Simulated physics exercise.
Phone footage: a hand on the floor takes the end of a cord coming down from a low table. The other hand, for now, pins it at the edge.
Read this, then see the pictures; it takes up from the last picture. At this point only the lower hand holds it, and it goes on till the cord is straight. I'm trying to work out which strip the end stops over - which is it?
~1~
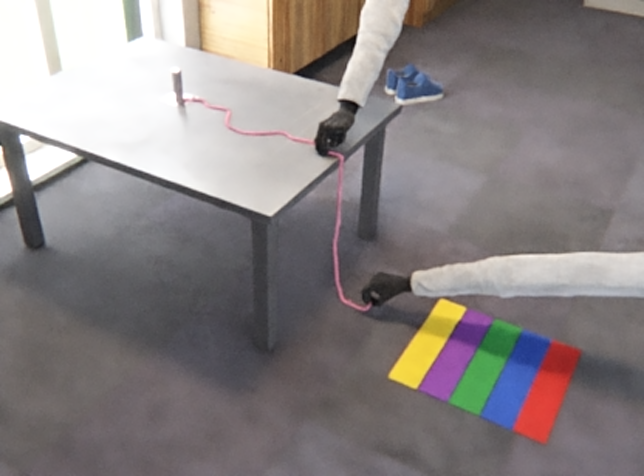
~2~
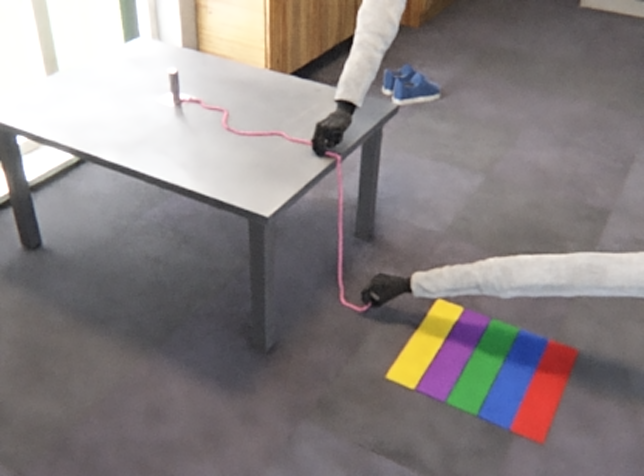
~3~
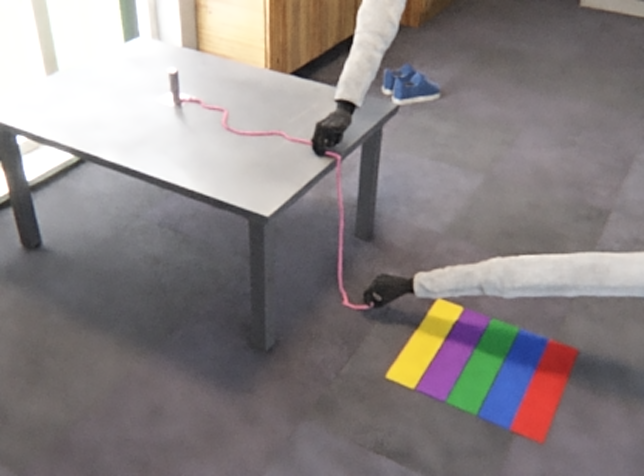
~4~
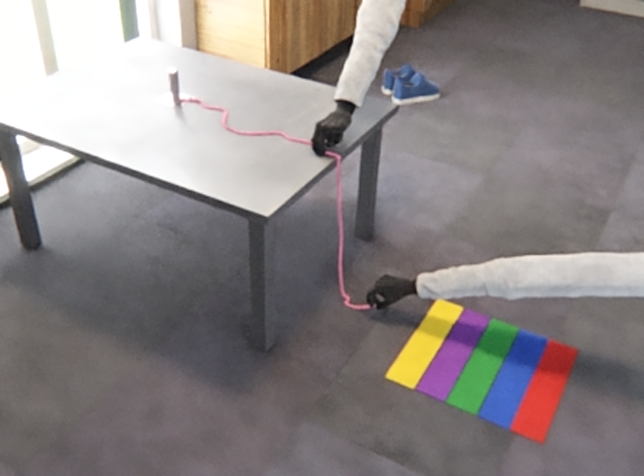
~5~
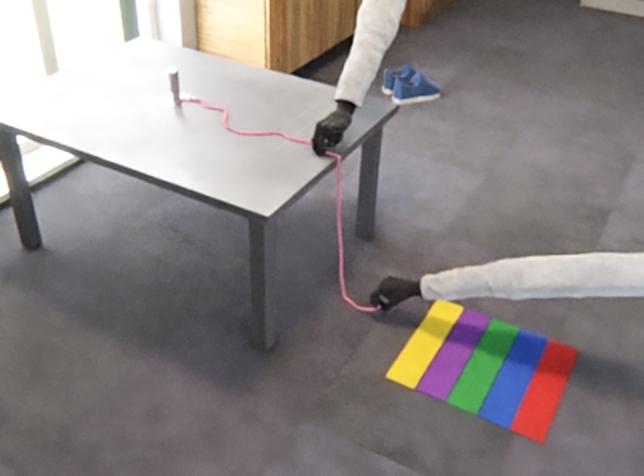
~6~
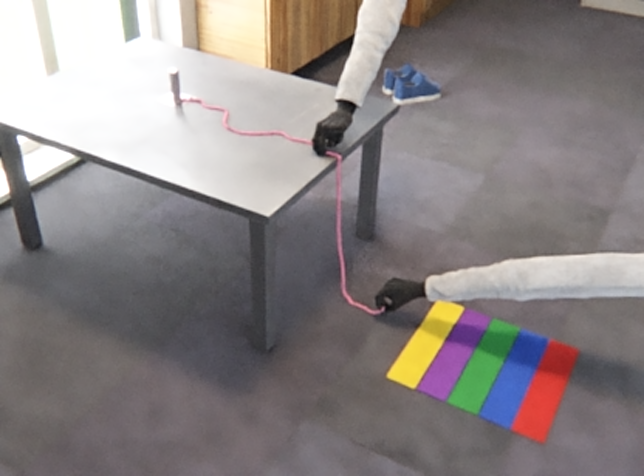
It stops over the blue one.
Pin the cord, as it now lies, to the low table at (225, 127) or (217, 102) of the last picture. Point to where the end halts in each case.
Per try (px, approx.): (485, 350), (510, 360).
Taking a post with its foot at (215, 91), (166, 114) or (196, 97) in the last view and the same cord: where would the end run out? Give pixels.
Taking the tries in turn, you get (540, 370), (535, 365) and (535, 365).
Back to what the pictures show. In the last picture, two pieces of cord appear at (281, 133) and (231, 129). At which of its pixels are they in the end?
To (308, 145) for the first and to (263, 129) for the second.
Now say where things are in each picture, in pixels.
In the first frame, end (370, 303); yellow (412, 367); purple (442, 379); green (472, 392); blue (504, 405); red (537, 419).
In the second frame, end (370, 304); cord through (202, 104) (227, 129) (288, 138) (339, 167) (340, 230) (341, 285).
In the third frame, end (372, 304).
In the fourth frame, end (375, 306); cord through (202, 104) (227, 128) (288, 138) (338, 167) (341, 229) (341, 285).
In the fifth frame, end (379, 307).
In the sixth frame, end (384, 309); cord through (203, 104) (227, 128) (288, 138) (339, 166) (339, 229) (343, 286).
Soon after, end near (458, 337); over purple.
Then, end near (497, 352); over green.
At full stretch, end near (520, 361); over blue. It halts on the blue strip.
